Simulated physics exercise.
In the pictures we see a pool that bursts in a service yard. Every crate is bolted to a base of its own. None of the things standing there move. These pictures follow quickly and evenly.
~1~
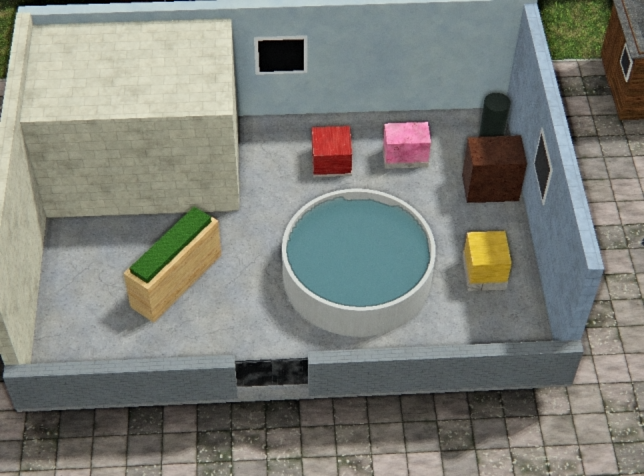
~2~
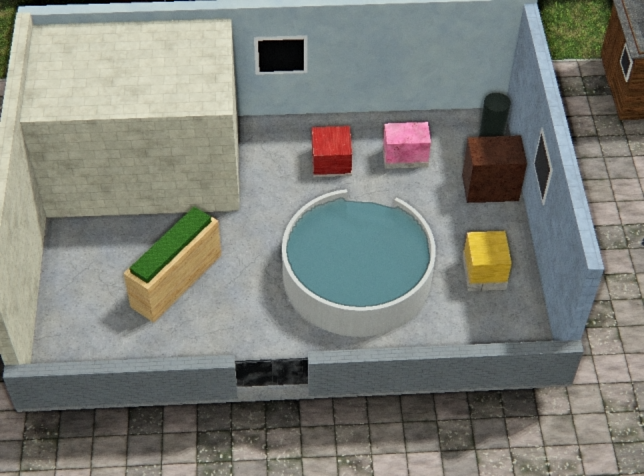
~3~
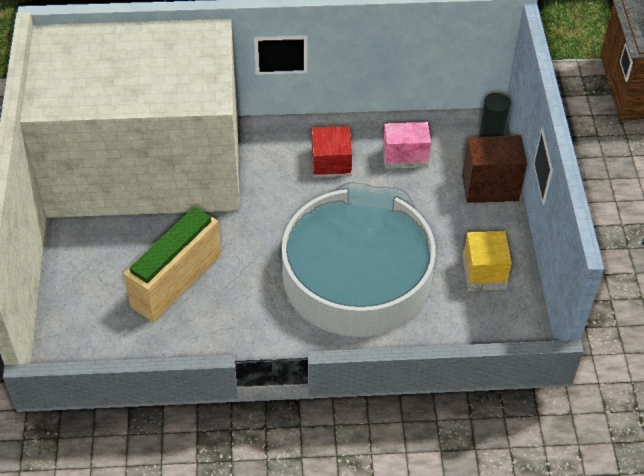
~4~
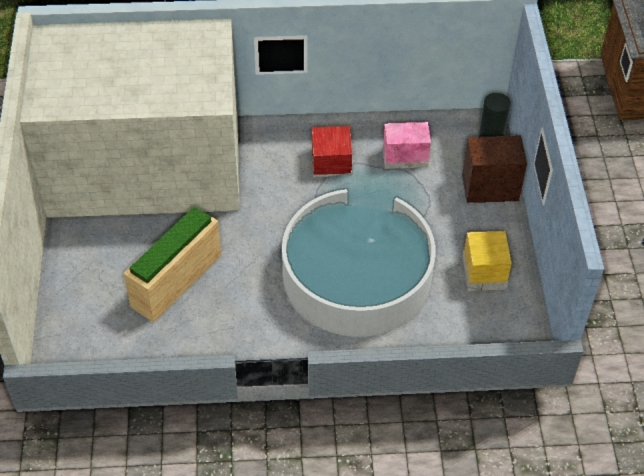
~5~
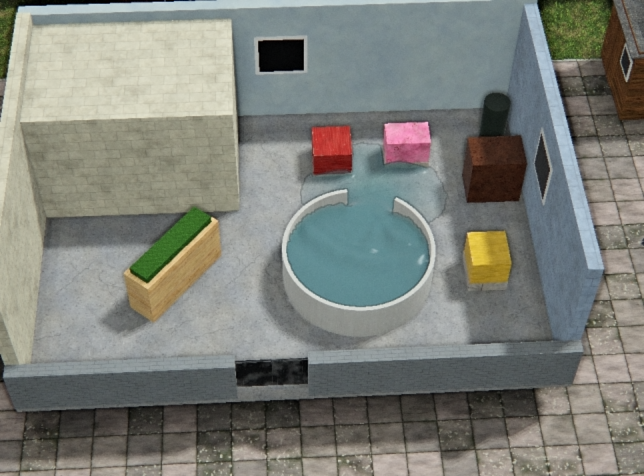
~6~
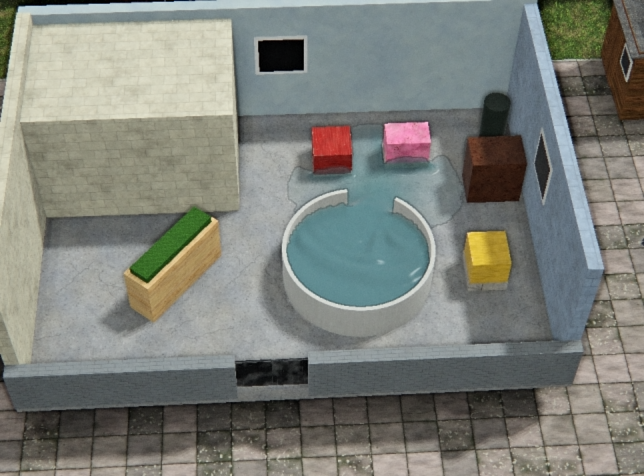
A round pool opens on its far side and water spreads toward the red and pink boxes.
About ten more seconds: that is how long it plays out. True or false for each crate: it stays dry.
Red crate: False, it gets wet; pink crate: False, it gets wet; yellow crate: True, it stays dry.
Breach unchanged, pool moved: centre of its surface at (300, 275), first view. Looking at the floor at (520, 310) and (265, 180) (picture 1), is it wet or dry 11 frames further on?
Untouched, then submerged.
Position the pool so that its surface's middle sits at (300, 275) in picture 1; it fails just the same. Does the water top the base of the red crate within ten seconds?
Result - red crate gets flooded.
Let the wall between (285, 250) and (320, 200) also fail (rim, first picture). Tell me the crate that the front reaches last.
My pick is the one in yellow.
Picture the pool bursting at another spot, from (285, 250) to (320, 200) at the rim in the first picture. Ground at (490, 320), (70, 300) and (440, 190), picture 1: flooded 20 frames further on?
Taking the points one after the other, they come out not soaked, inundated and not soaked.
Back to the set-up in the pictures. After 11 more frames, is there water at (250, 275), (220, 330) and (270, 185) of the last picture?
Going through them one by one, the first is spared, the second spared and the third waterlogged.
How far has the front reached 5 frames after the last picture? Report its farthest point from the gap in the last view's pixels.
The wet edge reaches furthest near (474, 127).
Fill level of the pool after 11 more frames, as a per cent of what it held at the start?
I make it 64 per cent.
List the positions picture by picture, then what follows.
In the first frame, still water in the round tank at (359, 250).
In the second frame, the front is at a hidden place, out from the gap on the round tank's far side.
In the third frame, water pours out on the round tank's far side and has run to (350, 187).
In the fourth frame, the front is at (402, 173), out from the gap on the round tank's far side.
In the fifth frame, the front is at (365, 146), out from the gap on the round tank's far side.
In the sixth frame, water pours out on the round tank's far side and has run to (381, 128).
A moment on, water covers 20 % of the floor; the red crate water round its plinth, the pink crate water round its plinth, the yellow crate not reached.
Next, water covers 35 % of the floor; the red crate water round its plinth, the pink crate water round its plinth, the yellow crate water round its plinth.
Then, water covers 50 % of the floor; the red crate water round its plinth, the pink crate water round its plinth, the yellow crate water round its plinth.
Later, water covers 75 % of the floor; the red crate water round its plinth, the pink crate water round its plinth, the yellow crate water round its plinth.
In the end, water covers 85 % of the floor; the red crate was topped, the pink crate was topped, the yellow crate stayed above the water.
